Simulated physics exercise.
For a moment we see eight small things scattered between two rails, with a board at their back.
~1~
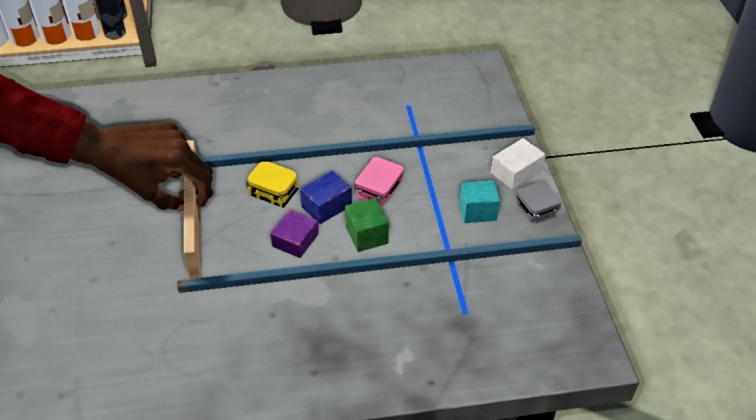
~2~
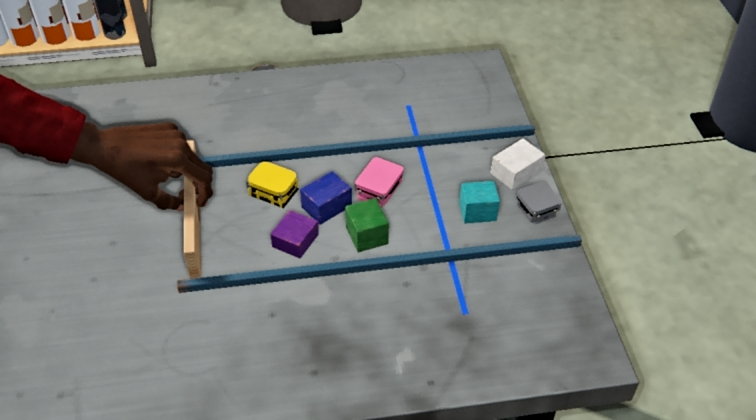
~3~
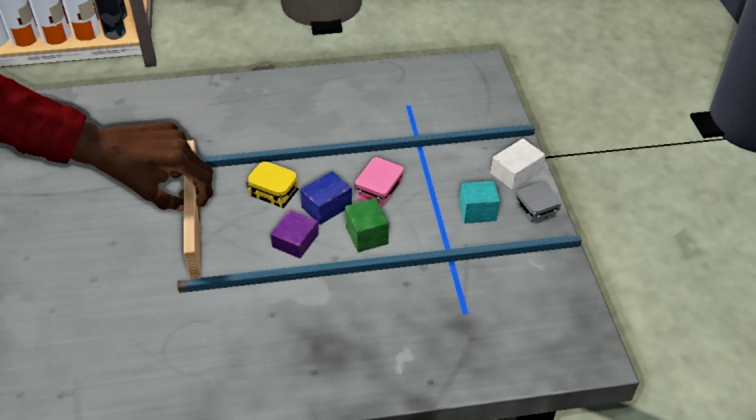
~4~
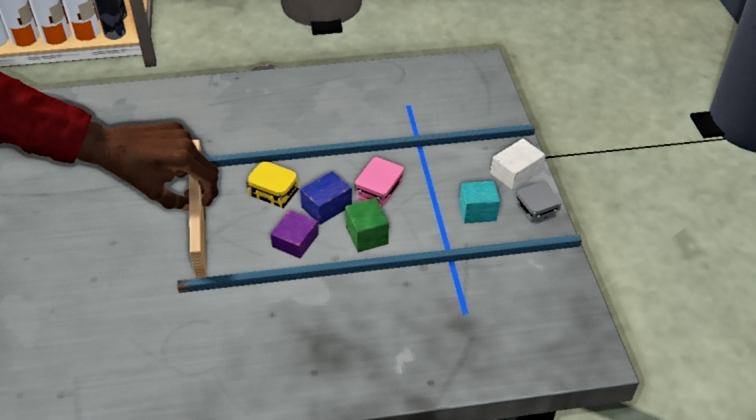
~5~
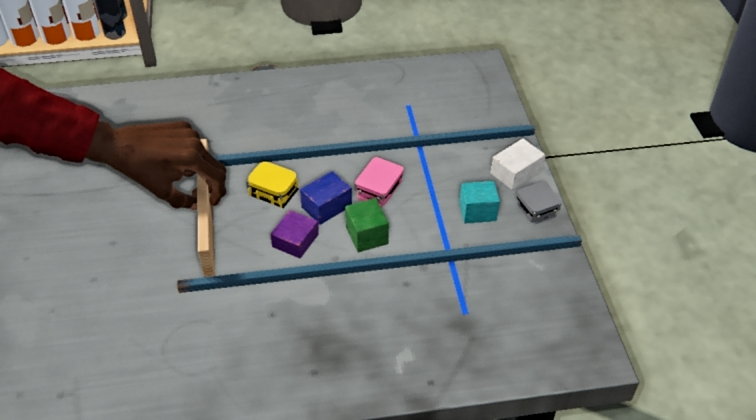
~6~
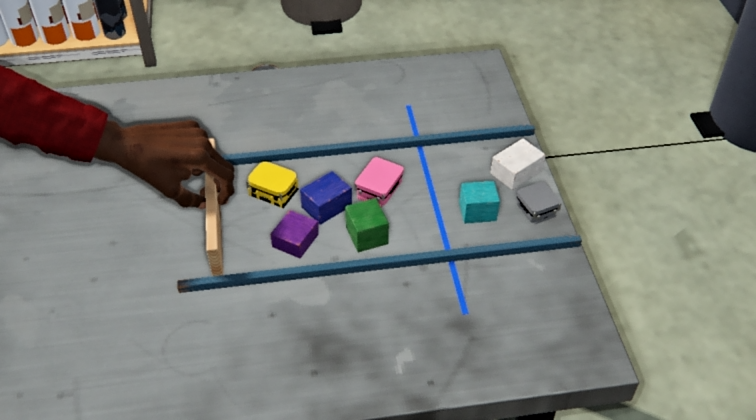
Hand holding a wooden board still, then sliding it slightly right between two blue rails towards scattered, unmoving coloured blocks and cases.
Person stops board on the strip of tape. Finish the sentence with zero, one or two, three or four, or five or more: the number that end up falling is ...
The number that end up falling is zero.
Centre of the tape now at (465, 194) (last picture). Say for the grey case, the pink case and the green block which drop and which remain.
The grey case is lost, the pink case holds on, the green block survives.
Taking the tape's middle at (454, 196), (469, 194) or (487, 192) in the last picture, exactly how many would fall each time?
First 1, then 2, then 3.
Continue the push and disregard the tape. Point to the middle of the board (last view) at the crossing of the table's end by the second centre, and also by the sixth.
First: Around (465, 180). Next: Around (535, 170).
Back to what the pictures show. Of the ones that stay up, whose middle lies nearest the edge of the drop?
Answer: The grey case.
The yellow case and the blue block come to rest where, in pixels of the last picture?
Same order as the question: First (441, 162), second (455, 190).
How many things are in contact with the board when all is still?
At rest, 3 are in contact.
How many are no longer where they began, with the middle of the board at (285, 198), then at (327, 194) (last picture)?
Tally at point one: 3; at point two: 5.
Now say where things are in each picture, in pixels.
In the first picture, grey case (537, 204); white block (518, 164); turquoise block (479, 202); board (192, 208); tape (434, 198).
In the second picture, white block (518, 164); purple block (295, 234).
In the third picture, turquoise block (479, 202); yellow case (273, 185).
In the fourth picture, grey case (537, 204); blue block (326, 198).
In the fifth picture, white block (518, 164); board (206, 207).
In the sixth picture, grey case (537, 204); white block (518, 164); turquoise block (479, 202); board (214, 206); tape (434, 198).
A little later, none off yet; grey case at rest near (537, 204); white block at rest near (518, 164); turquoise block at rest near (479, 202).
When it is over, the number that fall off is zero.
